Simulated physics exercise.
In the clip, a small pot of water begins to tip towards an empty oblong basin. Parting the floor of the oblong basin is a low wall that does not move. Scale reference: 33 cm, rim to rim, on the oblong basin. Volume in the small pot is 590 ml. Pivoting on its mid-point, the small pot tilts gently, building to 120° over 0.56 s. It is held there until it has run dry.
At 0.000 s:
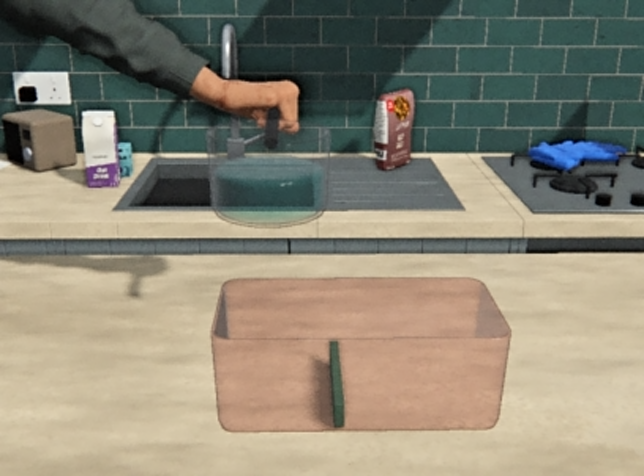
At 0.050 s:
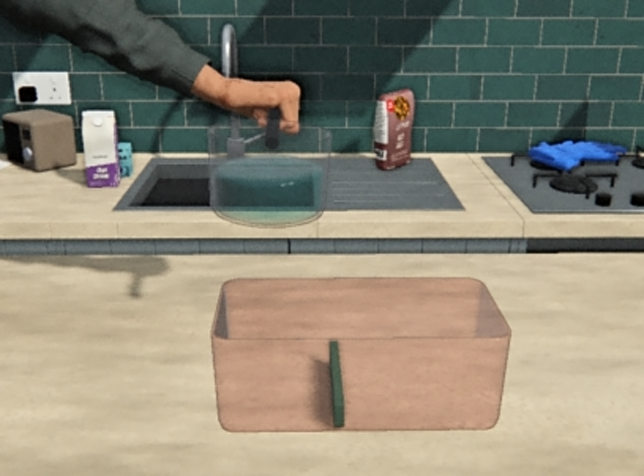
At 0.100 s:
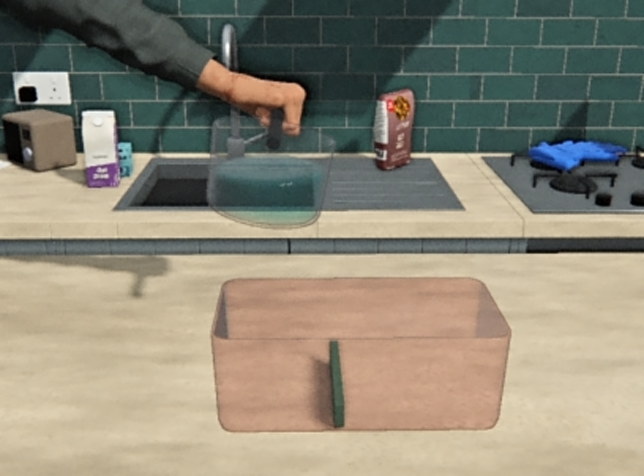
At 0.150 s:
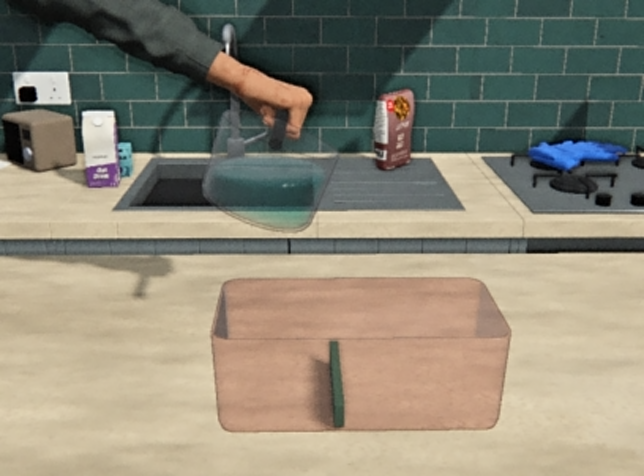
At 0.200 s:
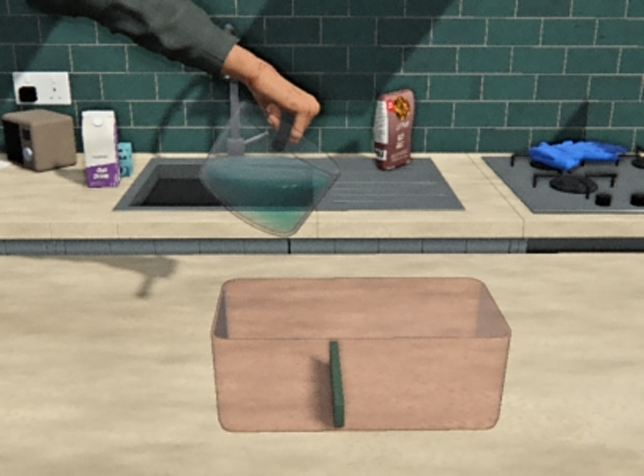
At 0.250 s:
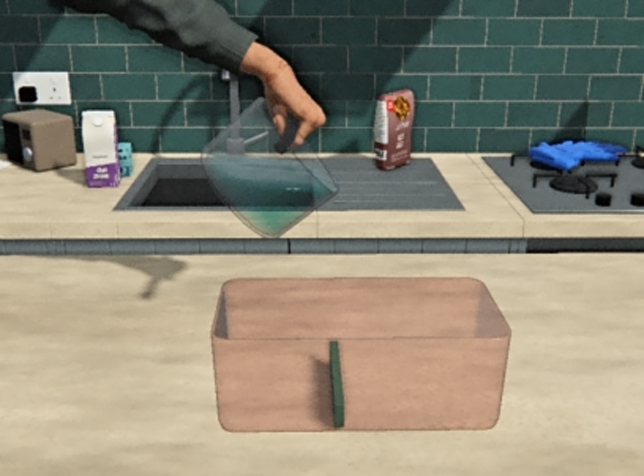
In a kitchen with dark green wall tiles, a pale counter by a sink and hob is seen from the front by a still camera. A clear pot of bluish-green water hangs from a grey-sleeved arm's hand above an empty pinkish oblong basin with a low dark green wall. The pot, upright at first, tilts gradually and steeply rightward as the hand shifts slightly right.
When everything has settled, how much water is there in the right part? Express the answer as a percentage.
83 out of 100.
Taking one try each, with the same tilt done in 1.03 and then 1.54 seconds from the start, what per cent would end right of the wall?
Near 90 in a hundred on the first go and near 90 in a hundred on the second.
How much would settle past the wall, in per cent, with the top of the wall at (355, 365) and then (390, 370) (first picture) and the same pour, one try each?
First try about 55 %, second try about 15 %.
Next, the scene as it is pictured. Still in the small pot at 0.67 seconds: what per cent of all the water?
About 3 per cent.
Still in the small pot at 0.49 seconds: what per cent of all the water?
Roughly 22 %.
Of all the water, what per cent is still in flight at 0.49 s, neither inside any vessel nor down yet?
Near 50 per cent at that moment.
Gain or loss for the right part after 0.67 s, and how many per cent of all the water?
The right part gains close to 9 per cent.
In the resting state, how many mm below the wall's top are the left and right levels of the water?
Measured: Left around 28 mm, right around 14 mm.
Then, 0.49 s in, the tilt is 116° and 23 per cent is still to pour, 0 is left of the wall and 27 right of it.
Then, 0.67 s in, the tilt is 120° and 3 per cent is still to pour, 14 is left of the wall and 75 right of it.
Then, 0.86 s in, the tilt is 120° and 0 per cent is still to pour, 13 is left of the wall and 84 right of it.
Then, 1.06 s in, the tilt is 120° and 0 per cent is still to pour, 14 is left of the wall and 83 right of it.
Finally, 14 per cent lies left of the wall, 83 right of it and 2 outside.
